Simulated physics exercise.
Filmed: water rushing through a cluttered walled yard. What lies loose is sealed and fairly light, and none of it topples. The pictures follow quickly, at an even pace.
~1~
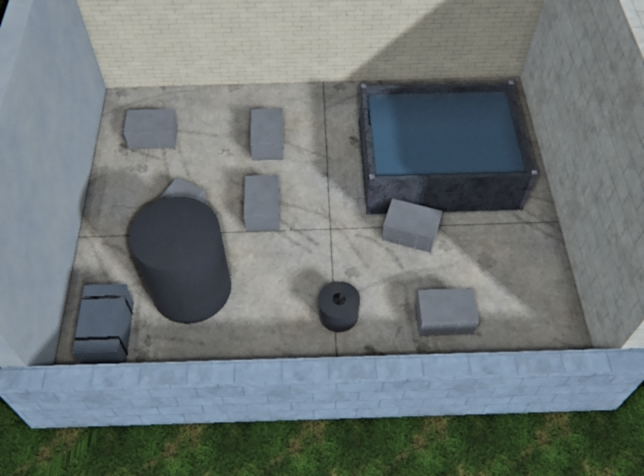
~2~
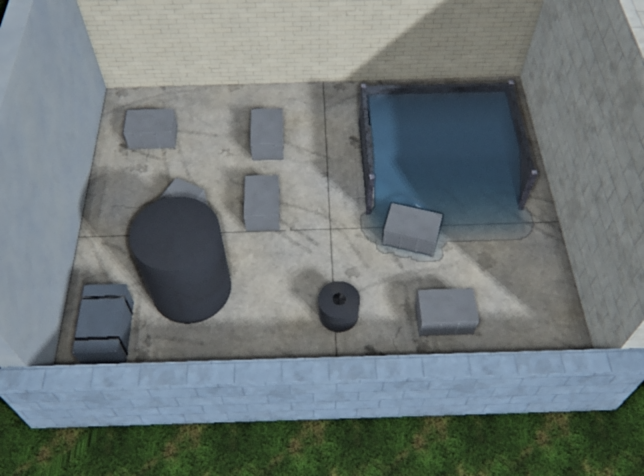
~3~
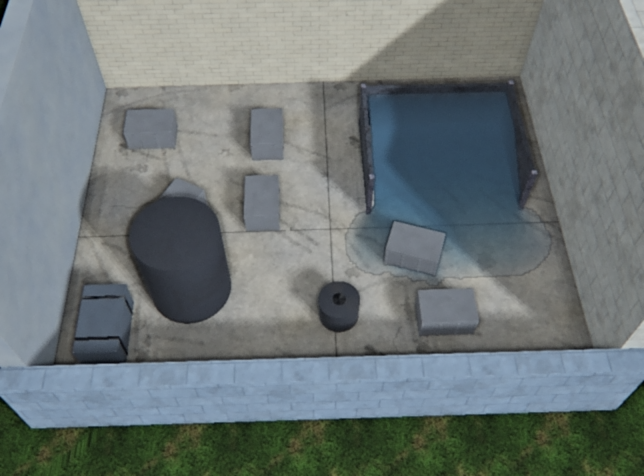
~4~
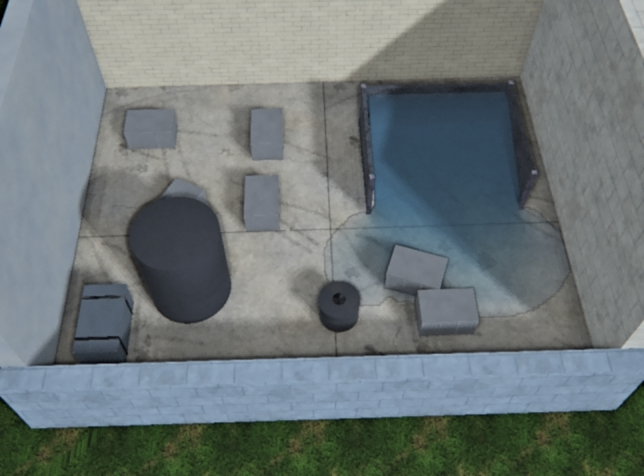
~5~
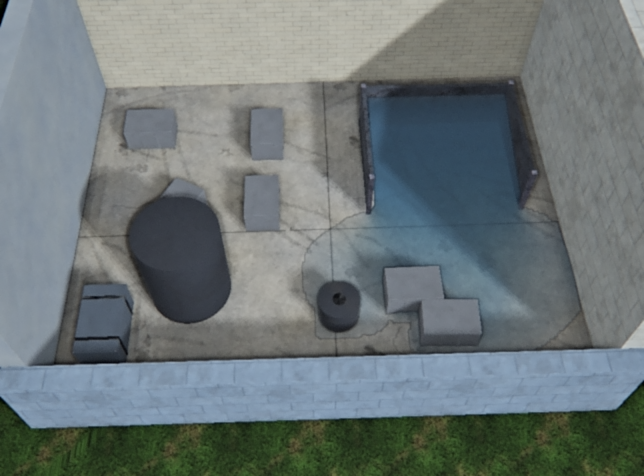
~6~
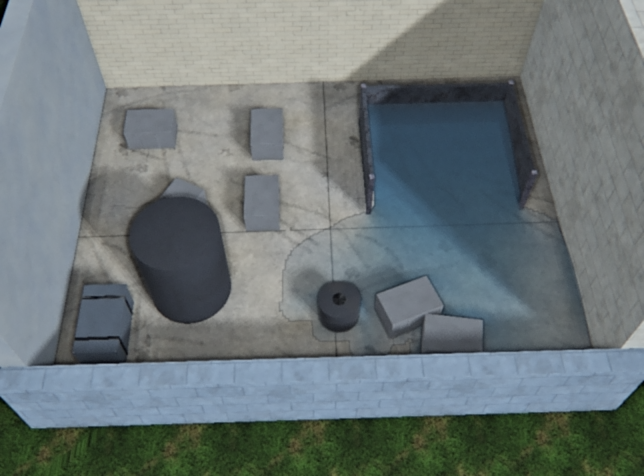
The footage shows water pouring from an open-fronted tank across a walled yard scattered with gray blocks, a large dark cylinder and a smaller one, pushing the nearest block forward against another, which then shifts slightly too.
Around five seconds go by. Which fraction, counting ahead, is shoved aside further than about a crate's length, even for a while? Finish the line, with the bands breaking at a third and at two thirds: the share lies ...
The share lies at two thirds or above.
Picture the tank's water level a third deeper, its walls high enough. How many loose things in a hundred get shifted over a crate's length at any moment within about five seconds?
I'd say somewhere about 90 percent.
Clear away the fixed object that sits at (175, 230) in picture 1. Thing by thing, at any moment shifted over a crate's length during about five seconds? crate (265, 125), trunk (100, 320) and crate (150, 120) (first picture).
Taking them in turn, the first stayed within range, the second traveled far, and the third stayed within range.
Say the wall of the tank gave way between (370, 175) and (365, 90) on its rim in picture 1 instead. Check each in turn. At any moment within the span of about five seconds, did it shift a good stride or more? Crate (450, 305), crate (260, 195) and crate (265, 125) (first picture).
Listed in turn, never travels that far, ends up that far off, ends up that far off.
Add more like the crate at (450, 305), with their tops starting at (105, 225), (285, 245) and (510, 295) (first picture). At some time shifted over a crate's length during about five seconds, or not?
In sequence: Pushed clear, pushed clear, pushed clear.
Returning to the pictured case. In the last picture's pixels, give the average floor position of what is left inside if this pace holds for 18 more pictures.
At about (194, 248).
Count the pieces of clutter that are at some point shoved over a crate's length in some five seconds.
The total is 6.
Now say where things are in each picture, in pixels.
A crate at (413, 218) rests on the ground; a crate at (448, 305), on the bottom; 0 of 8 have shifted, in the first frame.
A crate at (414, 222), on the bottom, close to its start; a crate at (448, 305) rests on the ground; 1 of 8 have shifted, in the second frame.
A crate at (416, 241), on the bottom, a stride from its start; a crate at (448, 305), on the bottom; 1 of 8 have shifted, in the third frame.
A crate at (418, 266), on the bottom, a stride from its start; a crate at (448, 305), on the bottom; 1 of 8 have shifted, in the fourth frame.
A crate at (414, 283), on the bottom, a stride from its start; a crate at (451, 316) rests on the ground, close to its start; 2 of 8 have shifted, in the fifth frame.
A crate at (410, 300), on the bottom, a stride from its start; a crate at (454, 334) rests on the ground, a stride from its start; 2 of 8 have shifted, in the sixth frame.
A moment on, 2 of 8 are well off their spots; 1 afloat.
Next, 3 of 8 are well off their spots; 2 afloat.
Later, 4 of 8 are well off their spots; 3 afloat.
In the end, 6 of 8 are well off their spots, and 6 have been at some point; 4 afloat.
